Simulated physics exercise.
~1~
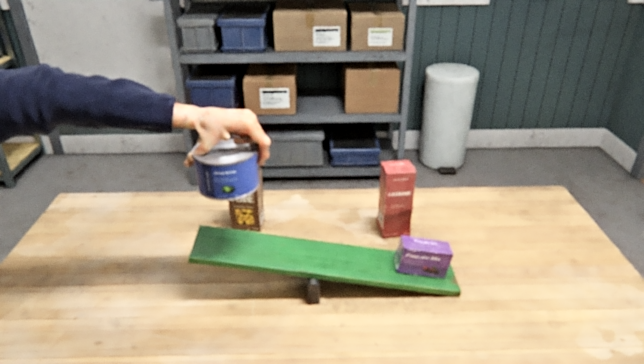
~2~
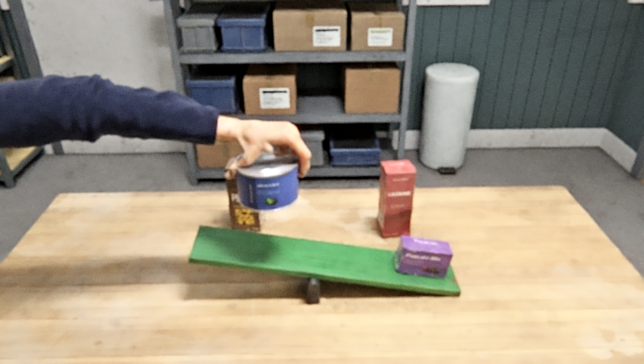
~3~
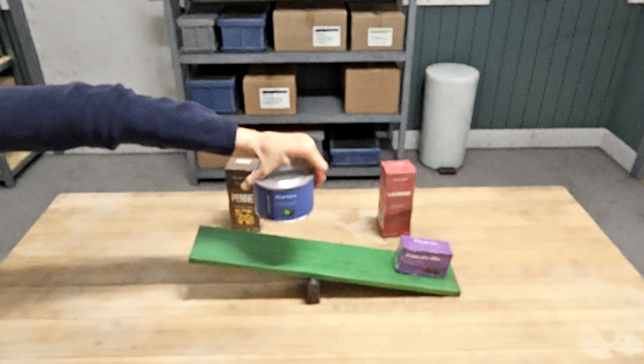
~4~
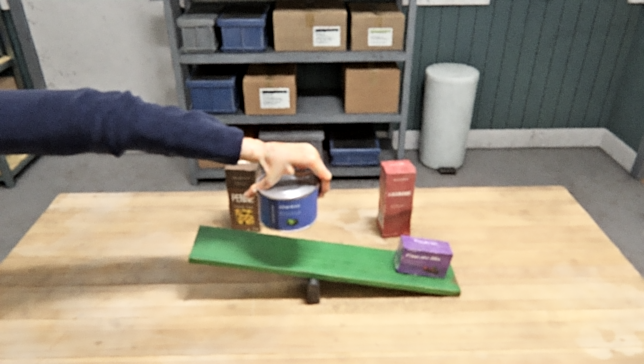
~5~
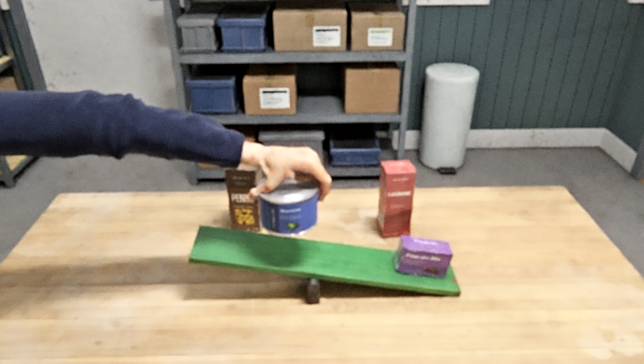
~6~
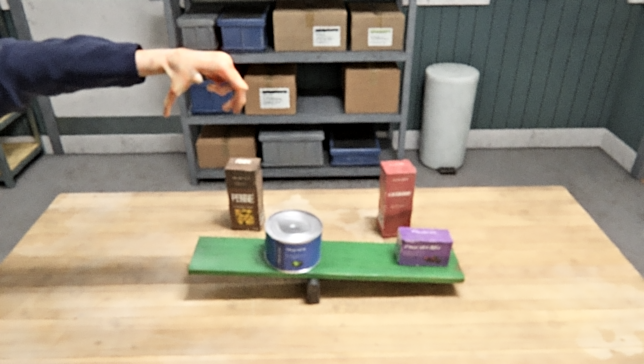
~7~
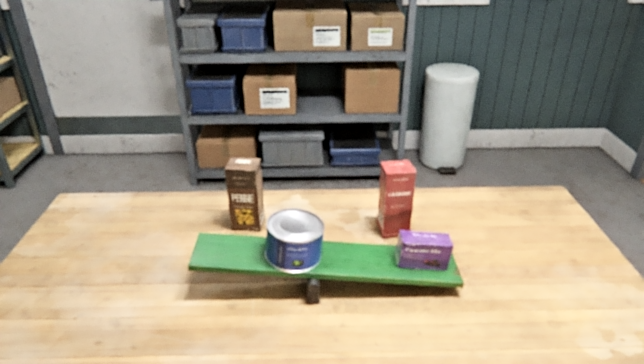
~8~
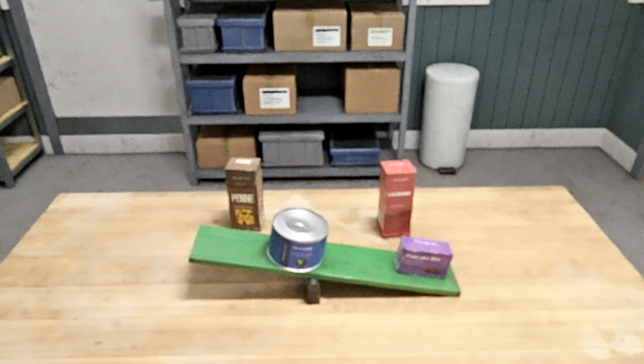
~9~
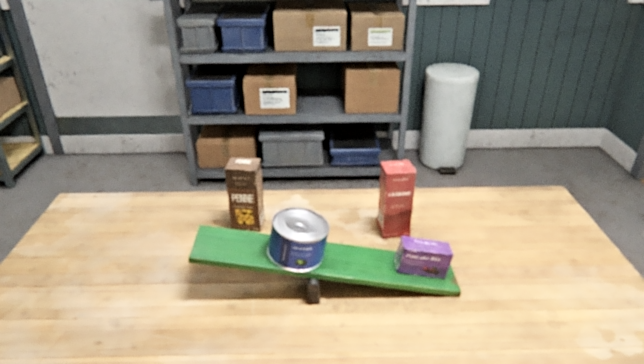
To begin with, a green plank rests tilted over a small dark block on a wooden table, its right end low under a purple packet, while a brown carton and a red carton stand behind it. A hand carries a blue tub in from the left and lowers it onto the plank, just left of the block. The hand lets go and withdraws as the plank swings nearly level. The plank then tips back, and the tub shifts very slightly right. It settles with the right end low again, both items still on it.
